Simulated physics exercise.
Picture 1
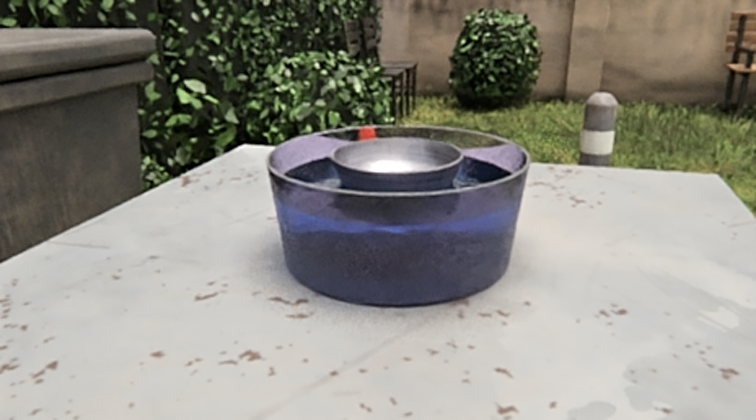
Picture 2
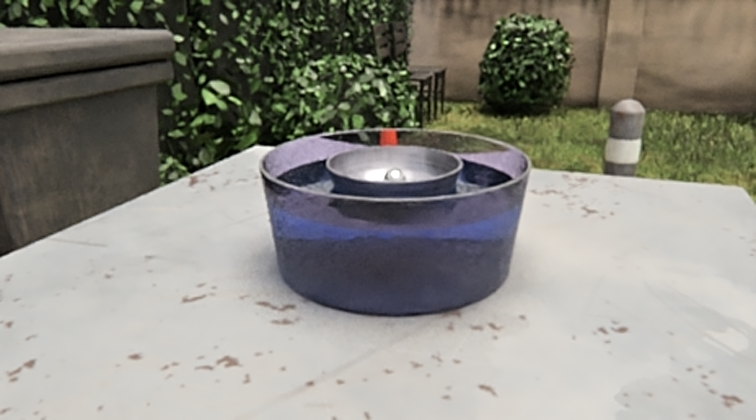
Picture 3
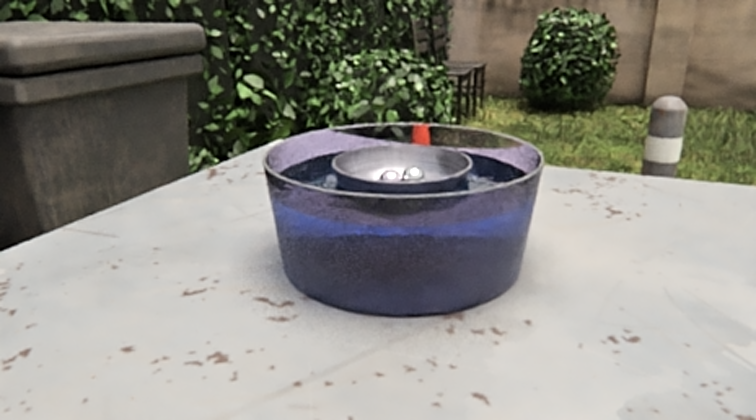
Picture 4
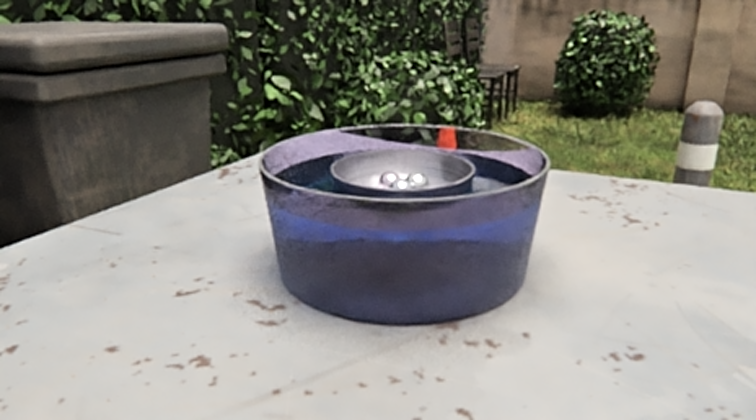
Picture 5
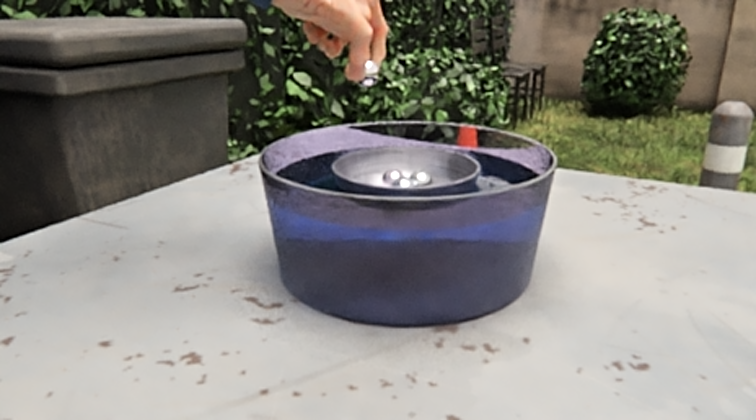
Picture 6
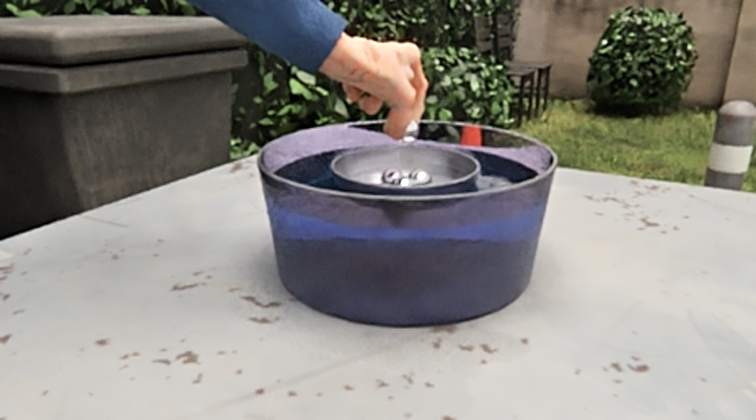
A silver dish settles gradually lower in a big bluish-purple glass bowl of water on a pale, rust-flecked garden table, seen from slightly above. Behind are a dark grey bin at left, green hedges, a red object and a banded post at right, all shifting rightward as the camera moves. Shiny balls gather in the dish, then a blue-sleeved hand reaches in from upper left, lowering another ball over it.
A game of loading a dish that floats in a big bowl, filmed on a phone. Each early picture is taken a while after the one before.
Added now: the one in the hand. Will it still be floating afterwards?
My guess is it copes with the weight.
Shortly, the steel ball is in and the dish dips.
Then, it steadies; about a fifth of its side above the surface.
At the finish, the dish floats; about a fifth of its side above the surface.
